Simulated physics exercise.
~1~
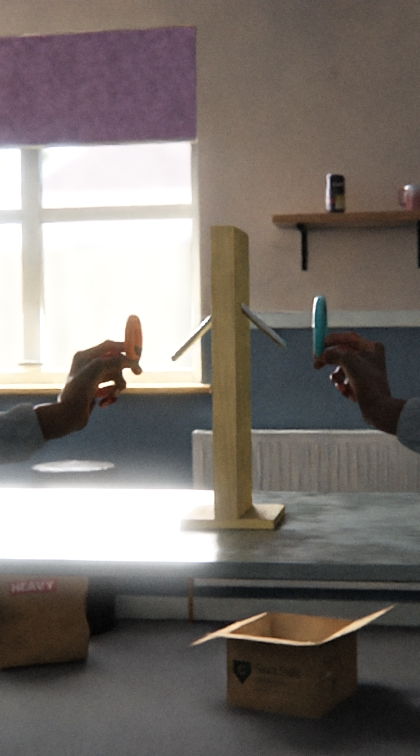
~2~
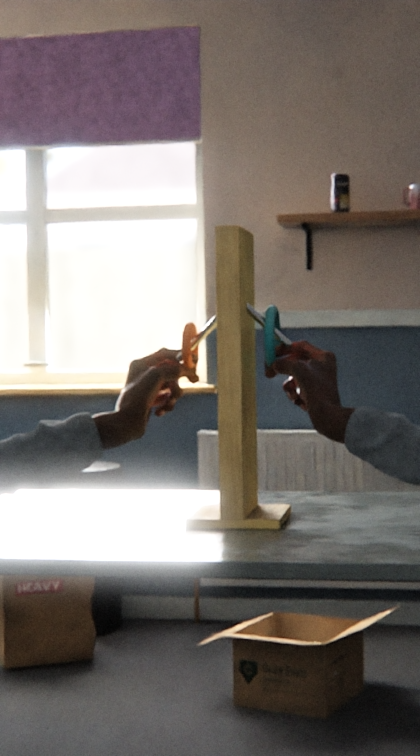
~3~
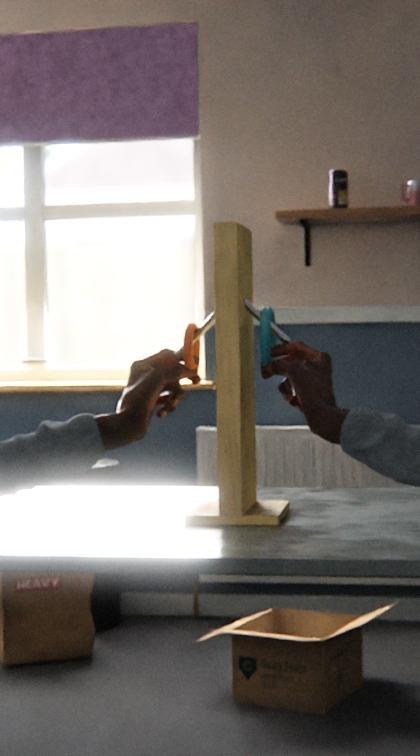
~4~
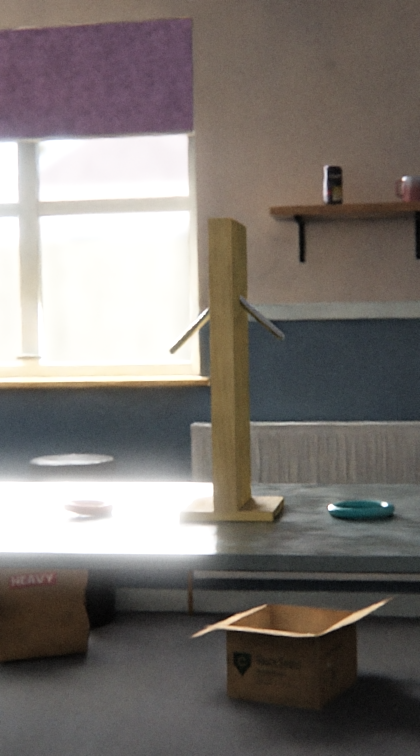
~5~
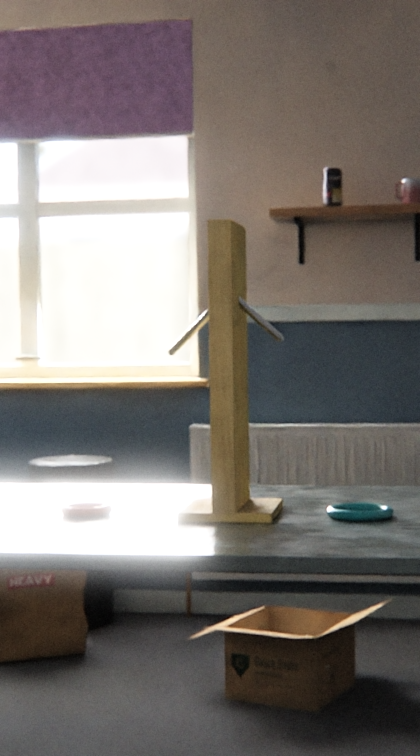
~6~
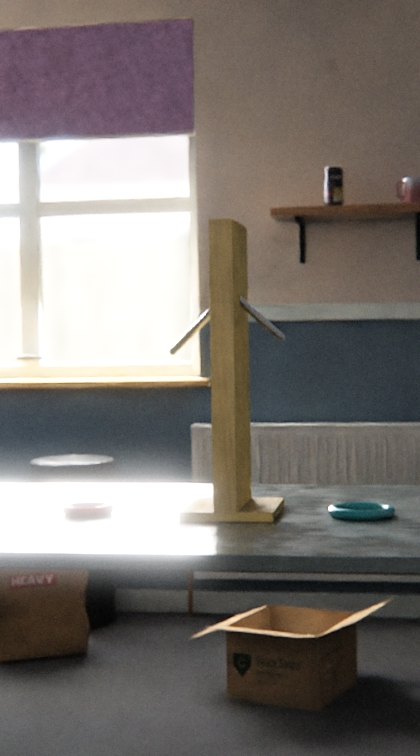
In a room with a bright window, two hands brought an orange ring and a turquoise ring to the sloping pegs of a wooden stand, then drew away, and both rings ended up lying flat on the table on either side.
